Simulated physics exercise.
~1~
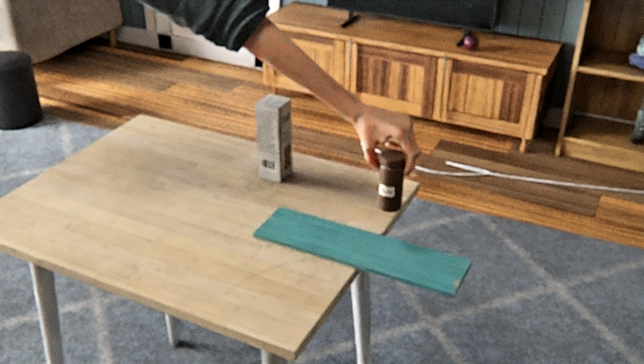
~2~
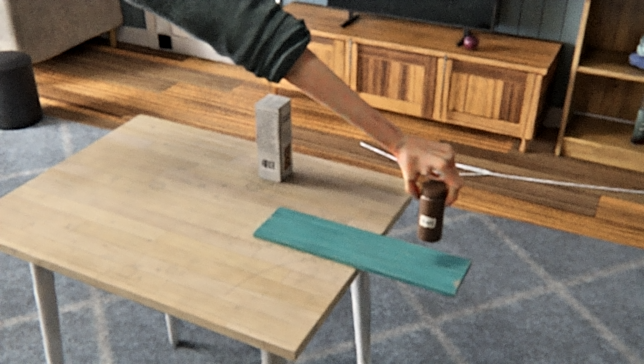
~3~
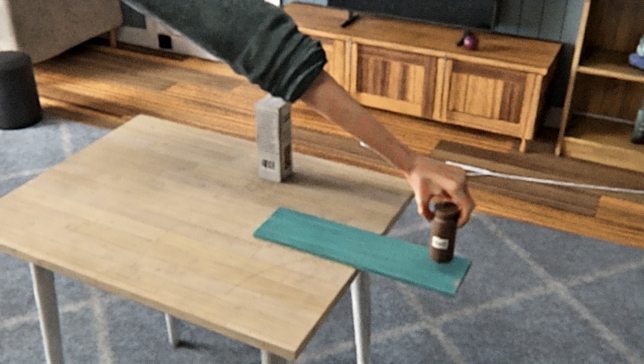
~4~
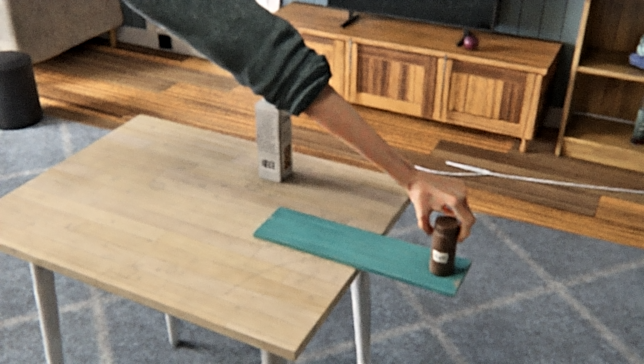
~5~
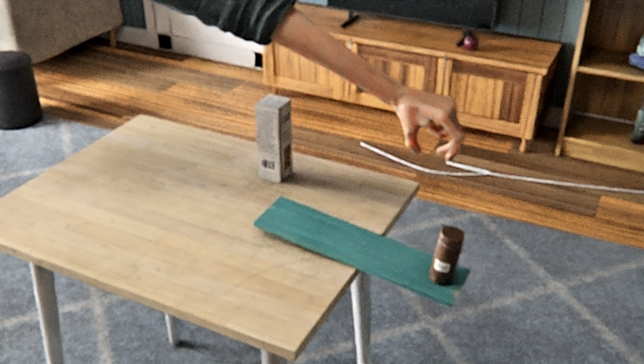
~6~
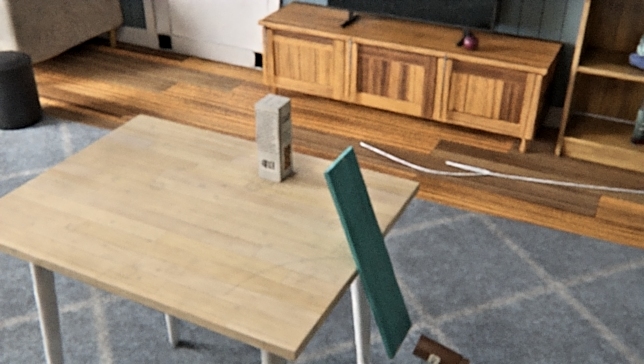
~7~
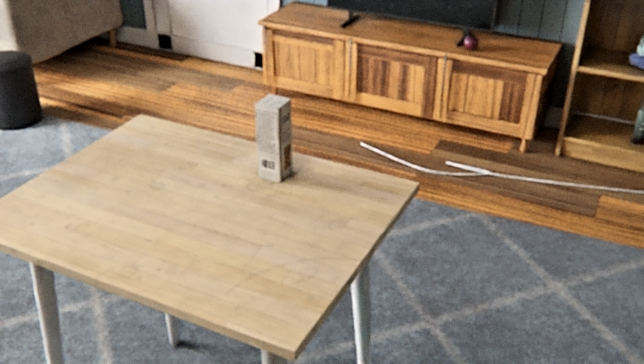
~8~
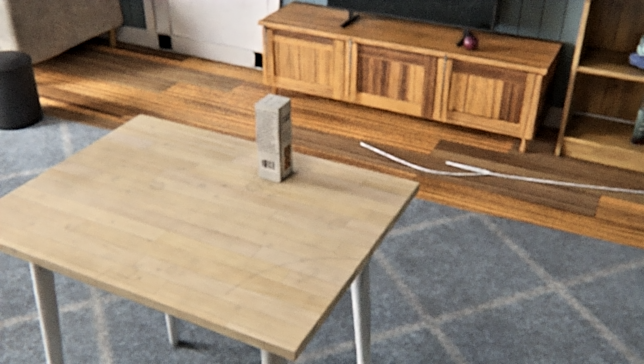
A hand sets a brown shaker on an overhanging turquoise plank, which tips and falls with it.
